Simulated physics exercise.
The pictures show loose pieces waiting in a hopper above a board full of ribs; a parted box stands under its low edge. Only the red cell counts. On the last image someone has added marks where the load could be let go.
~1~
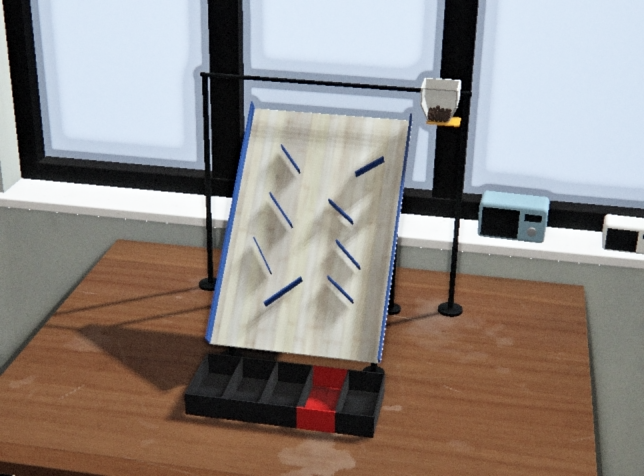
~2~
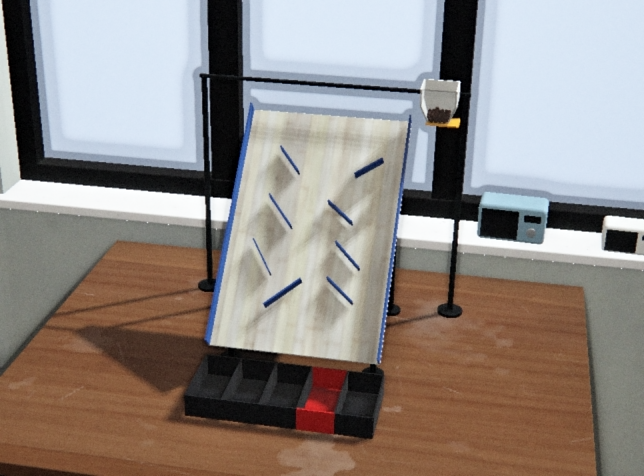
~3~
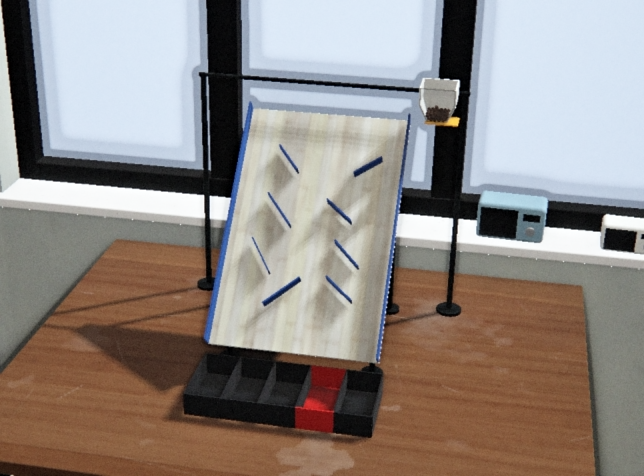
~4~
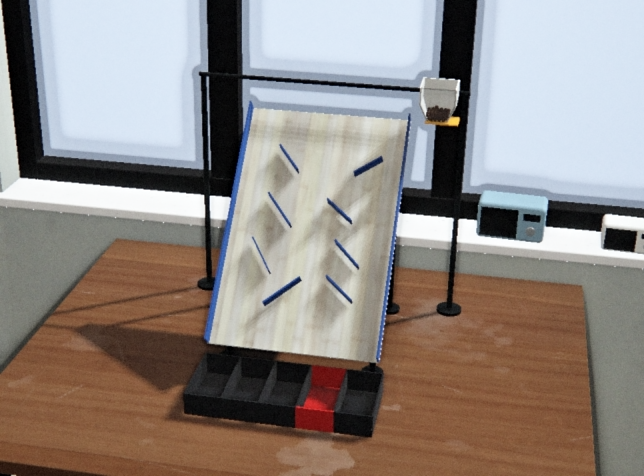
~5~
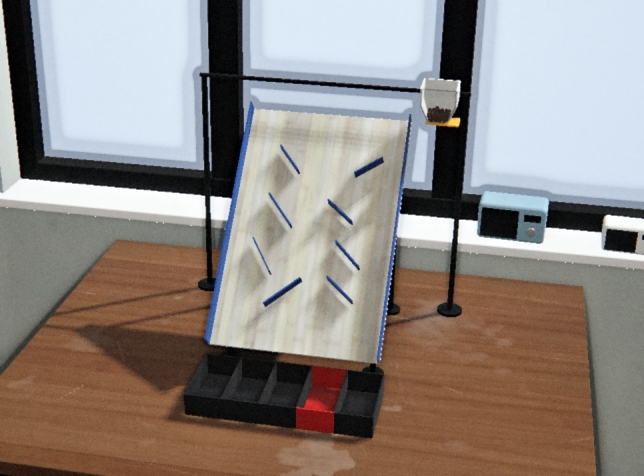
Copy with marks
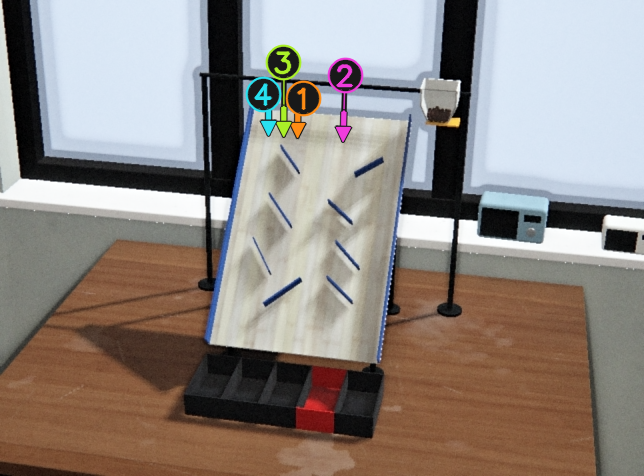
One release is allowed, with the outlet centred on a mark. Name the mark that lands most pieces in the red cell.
Mark 1.
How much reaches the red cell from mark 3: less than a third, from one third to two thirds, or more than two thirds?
It is less than a third.
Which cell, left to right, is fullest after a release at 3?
The first.
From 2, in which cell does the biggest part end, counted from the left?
The fifth.
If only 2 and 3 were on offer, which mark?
Here it is mark 3.
On the marked copy, mark 1 meets the board at (297, 132); mark 2 meets the board at (343, 136); mark 3 meets the board at (283, 131); mark 4 meets the board at (268, 130).
For mark 1, roughly a third in the red cell, roughly half in other cells, about a tenth outside the box.
For mark 2, just a few in the red cell, the larger part in other cells, about a tenth outside the box.
For mark 3, about a tenth in the red cell, the larger part in other cells, about a tenth outside the box.
For mark 4, about a tenth in the red cell, the larger part in other cells, about a tenth outside the box.
